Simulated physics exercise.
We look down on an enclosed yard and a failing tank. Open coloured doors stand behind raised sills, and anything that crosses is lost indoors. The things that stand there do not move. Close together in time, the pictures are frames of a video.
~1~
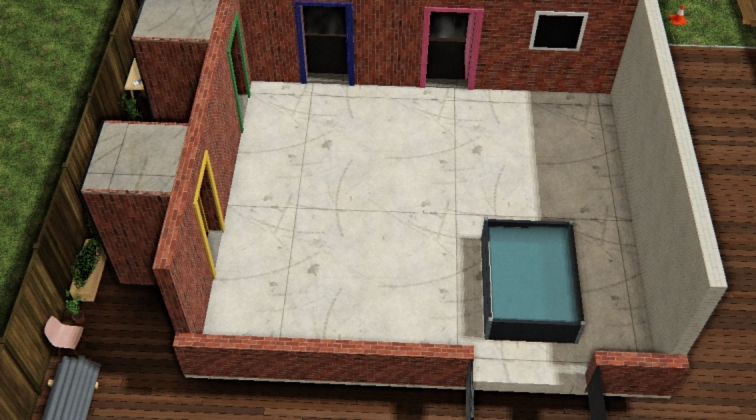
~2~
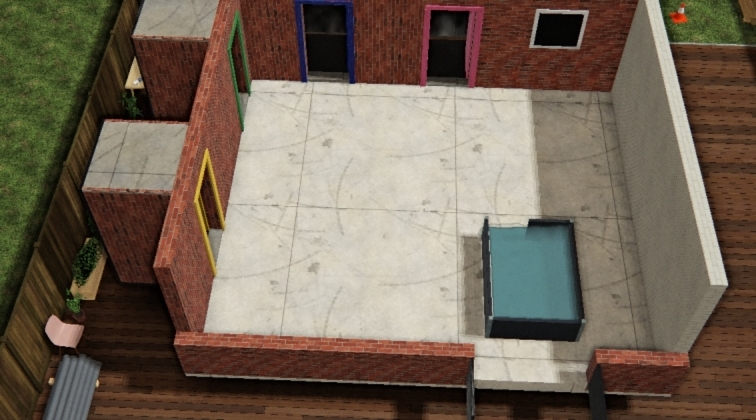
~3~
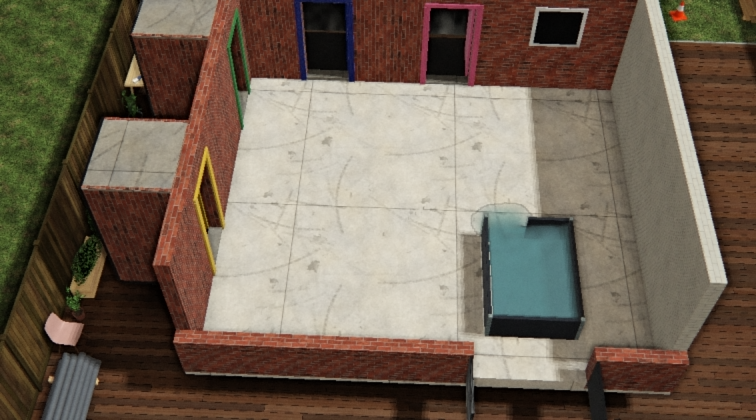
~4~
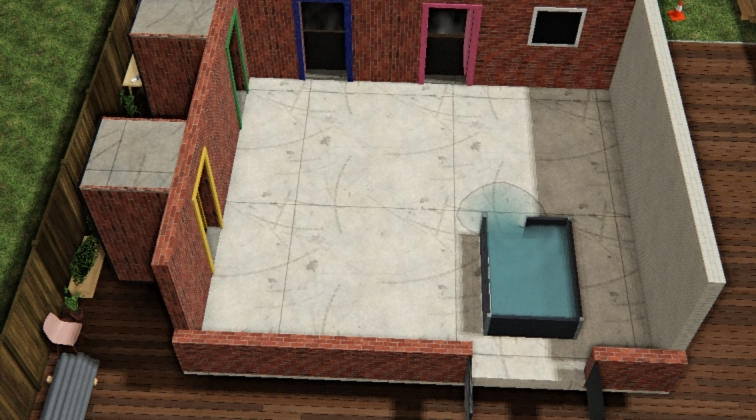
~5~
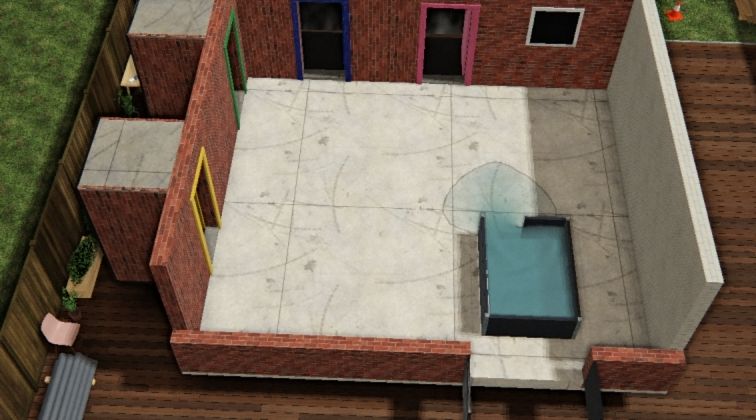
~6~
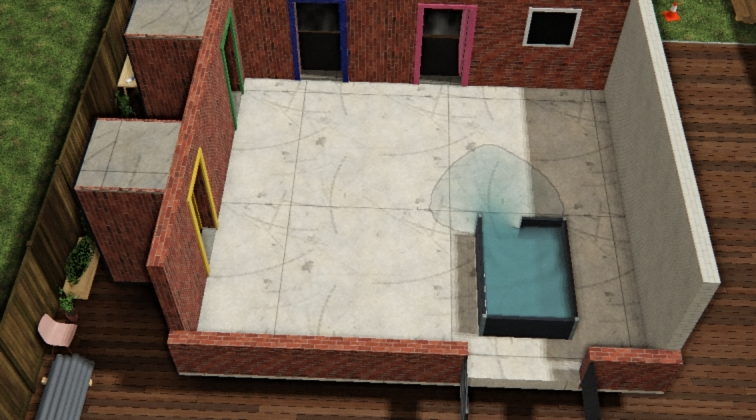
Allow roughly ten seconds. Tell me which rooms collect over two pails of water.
In the end most likely the yellow door gets two buckets or less; most likely the blue door gets two buckets or less; most likely the pink door gets too much water; most likely the green door gets two buckets or less.
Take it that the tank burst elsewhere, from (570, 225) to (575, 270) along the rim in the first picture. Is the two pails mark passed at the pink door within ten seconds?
As I read it, the pink door remains below the limit.
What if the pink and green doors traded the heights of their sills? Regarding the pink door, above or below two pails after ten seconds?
As I read it, the pink door admits less.
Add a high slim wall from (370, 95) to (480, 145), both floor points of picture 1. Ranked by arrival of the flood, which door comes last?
Final one: The yellow door.
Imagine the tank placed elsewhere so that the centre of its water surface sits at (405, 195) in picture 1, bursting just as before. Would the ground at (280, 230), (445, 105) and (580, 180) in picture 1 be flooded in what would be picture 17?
Taking the three spots in that order, I'd say spared, then drenched, then spared.
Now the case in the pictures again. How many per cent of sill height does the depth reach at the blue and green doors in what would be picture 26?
The first is near 70 per cent, the second near 0 per cent.
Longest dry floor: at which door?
Answer - the one in yellow.
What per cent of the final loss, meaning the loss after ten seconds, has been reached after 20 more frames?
My figure is about 55 in a hundred.
A moment on, water covers 20 % of the floor; the yellow door not reached, the blue door not reached, the pink door not reached, the green door not reached.
Next, water covers 30 % of the floor; the yellow door not reached, the blue door not reached, the pink door under two buckets in, the green door not reached.
Then, water covers 40 % of the floor; the yellow door not reached, the blue door wet at the sill, nothing in, the pink door over two buckets in, the green door not reached.
Later, water covers 45 % of the floor; the yellow door not reached, the blue door wet at the sill, nothing in, the pink door over two buckets in, the green door wet at the sill, nothing in.
In the end, water covers 70 % of the floor; the yellow door wet at the sill, nothing in, the blue door wet at the sill, nothing in, the pink door far over two buckets in, the green door wet at the sill, nothing in.
